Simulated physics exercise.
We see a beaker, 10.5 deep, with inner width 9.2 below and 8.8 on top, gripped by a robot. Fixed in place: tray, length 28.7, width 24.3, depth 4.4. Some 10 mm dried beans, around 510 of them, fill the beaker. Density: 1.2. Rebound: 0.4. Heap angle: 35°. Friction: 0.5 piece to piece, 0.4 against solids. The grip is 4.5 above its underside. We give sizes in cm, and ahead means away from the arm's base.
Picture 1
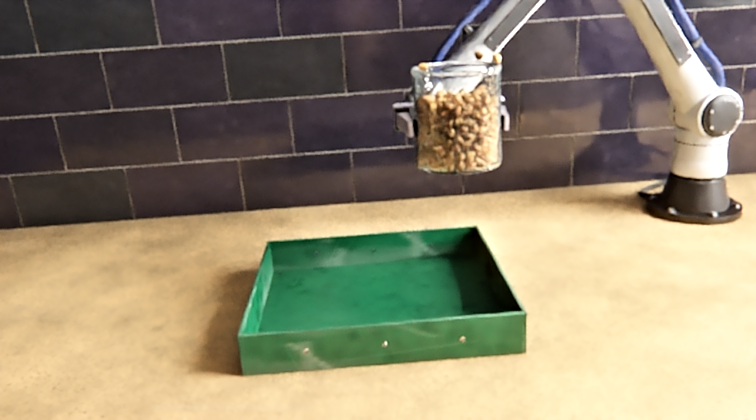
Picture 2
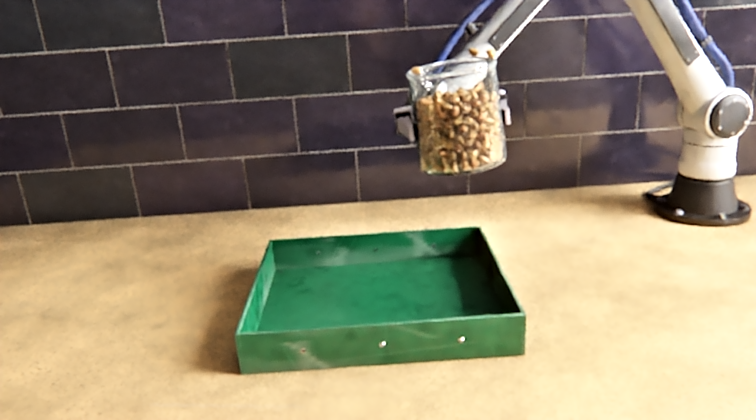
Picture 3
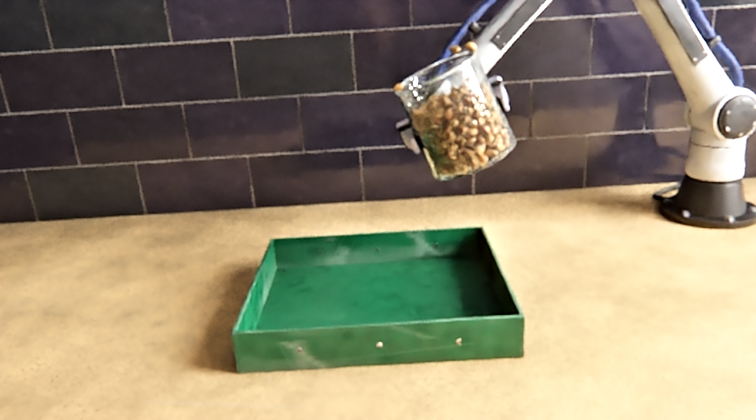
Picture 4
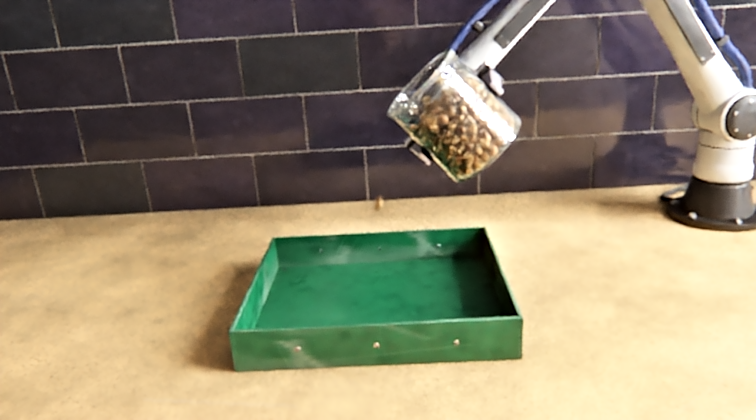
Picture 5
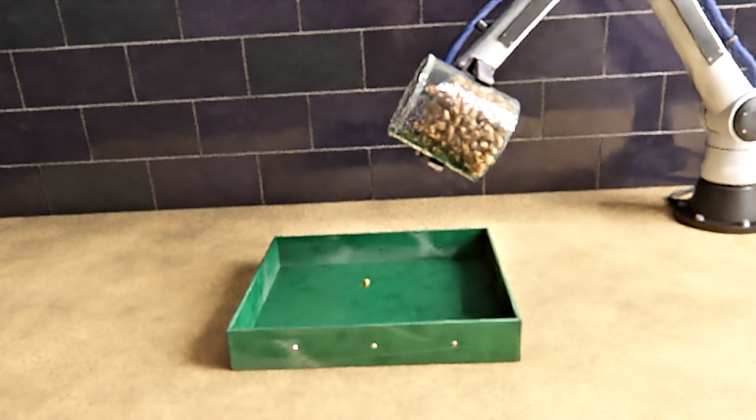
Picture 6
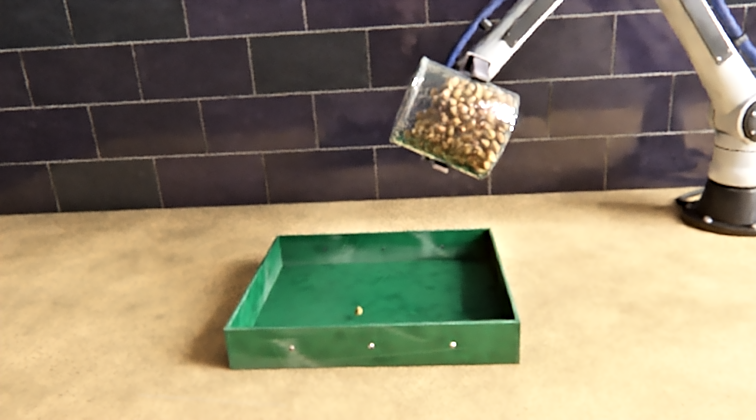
A robot arm tilts a clear beaker of small pieces leftward, dropping one into a green tray.
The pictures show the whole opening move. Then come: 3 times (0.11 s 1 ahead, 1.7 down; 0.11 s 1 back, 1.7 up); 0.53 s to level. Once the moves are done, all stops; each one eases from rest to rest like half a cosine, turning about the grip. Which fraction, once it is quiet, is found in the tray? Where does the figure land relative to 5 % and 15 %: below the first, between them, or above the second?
It lands below 5 %.
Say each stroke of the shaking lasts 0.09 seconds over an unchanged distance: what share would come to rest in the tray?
In that case some 0 per cent.
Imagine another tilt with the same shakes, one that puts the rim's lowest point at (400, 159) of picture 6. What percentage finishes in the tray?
Roughly 10 percent, give or take.
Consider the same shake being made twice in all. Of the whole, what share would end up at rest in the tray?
My guess is near 0 per cent.
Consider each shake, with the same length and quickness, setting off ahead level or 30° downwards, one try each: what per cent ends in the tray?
Estimates, in order: 5 % then 0 %.
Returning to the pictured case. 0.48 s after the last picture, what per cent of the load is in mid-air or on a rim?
Estimated fraction: Near 0 %.
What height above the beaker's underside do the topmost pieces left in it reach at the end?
Top of the fill: Near 10.0 cm.
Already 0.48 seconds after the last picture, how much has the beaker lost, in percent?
So far around 0 % is out.
Then, 0.48 s after the last picture, tilted 65° forward, highest piece 25 above the table; 506 in the beaker, 2 in the tray.
Then, 0.95 s after the last picture, tilted 27° forward, highest piece 25 above the table; 506 in the beaker, 2 in the tray.
Then, 1.39 s after the last picture, level, highest piece 28 above the table; 506 in the beaker, 2 in the tray.
Then, 2.44 s after the last picture, level, highest piece 28 above the table; 506 in the beaker, 2 in the tray.
Final count, 506 in the beaker, 2 in the tray. That is 0 % in the tray.
